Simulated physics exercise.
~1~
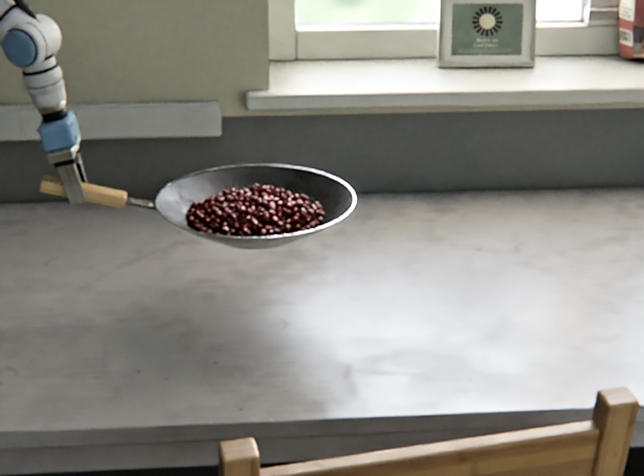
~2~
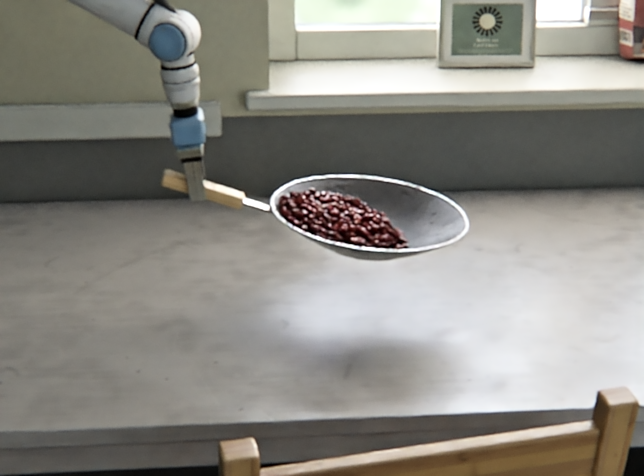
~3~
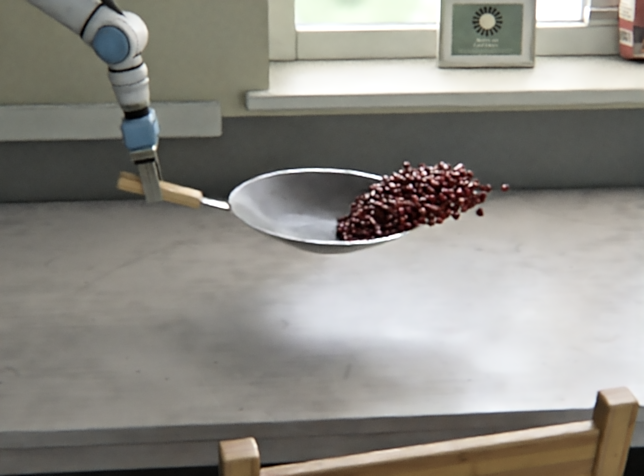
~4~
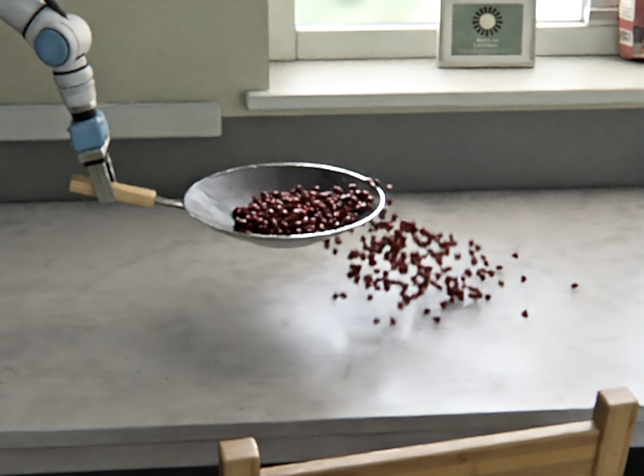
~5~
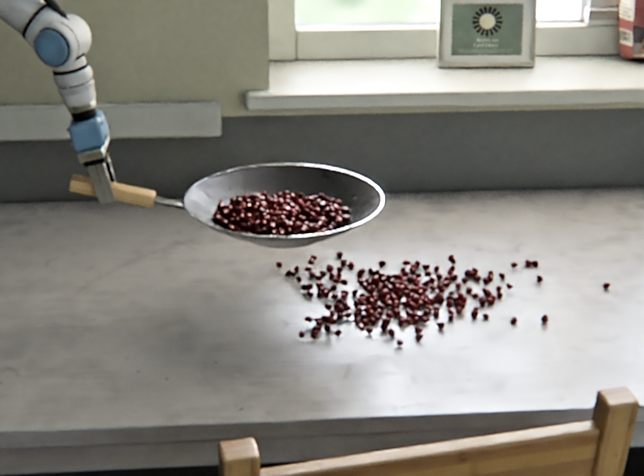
Dark red beans fly out of a shallow grey wok held by a white and blue robot arm above a pale grey counter. The fixed view looks slightly down, with a window and a small framed sign behind and a wooden chair back in front. The arm, gripping the wooden handle at left, swings the heaped wok right, then draws it back left. The beans surge over the far right rim, and many spill down. The wok stops, still holding a large share, while the rest lie scattered across the counter.
